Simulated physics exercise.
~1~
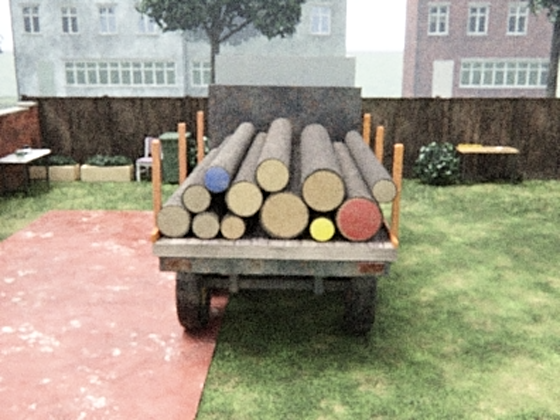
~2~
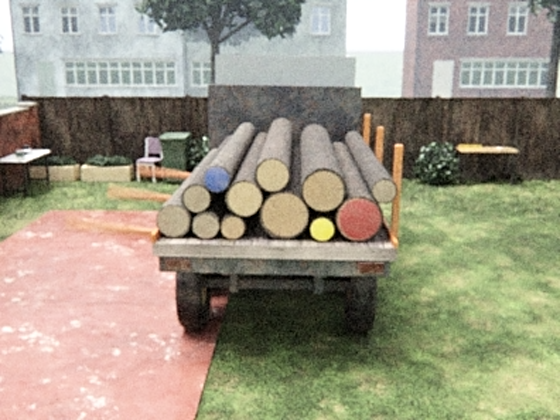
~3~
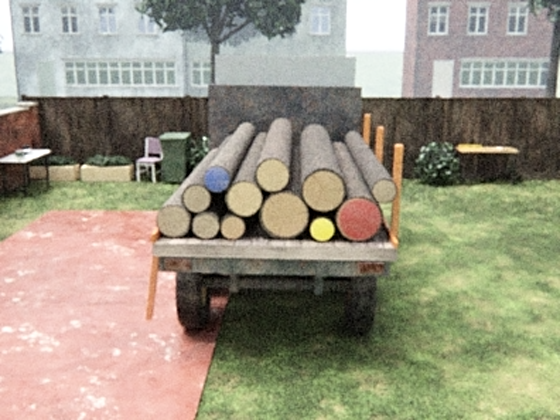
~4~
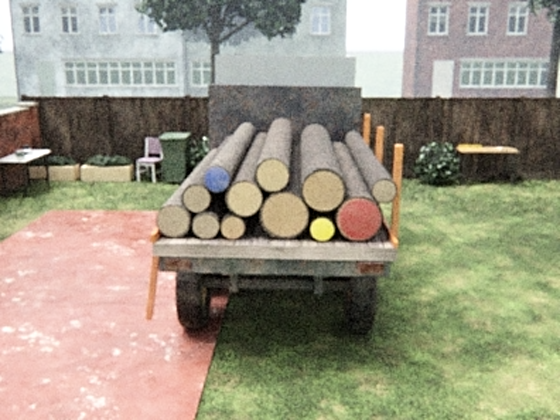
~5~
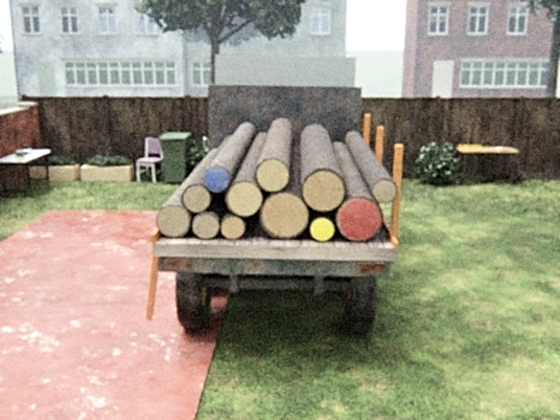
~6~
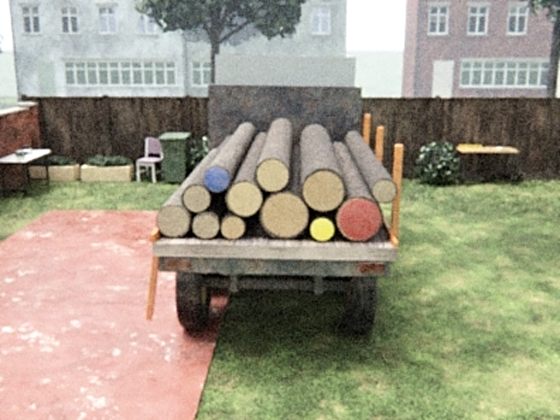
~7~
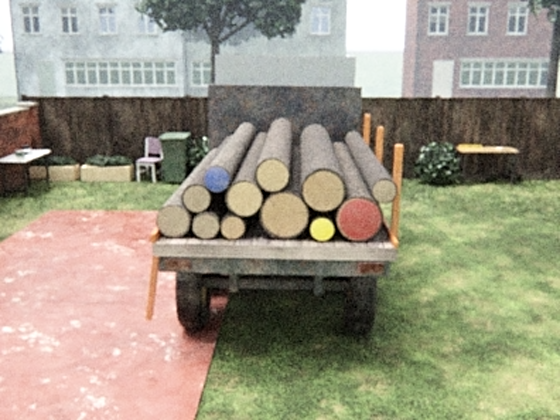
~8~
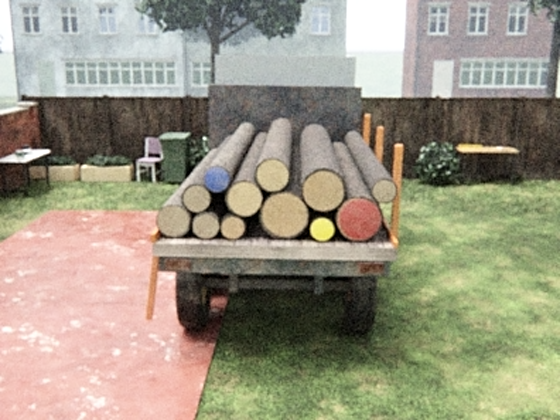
The orange posts on the left side of a parked flatbed lorry swung outward and dropped until they hung down beside the deck, while the right-hand posts stayed upright and the stacked logs, some with painted ends, remained in their pile with none falling off.
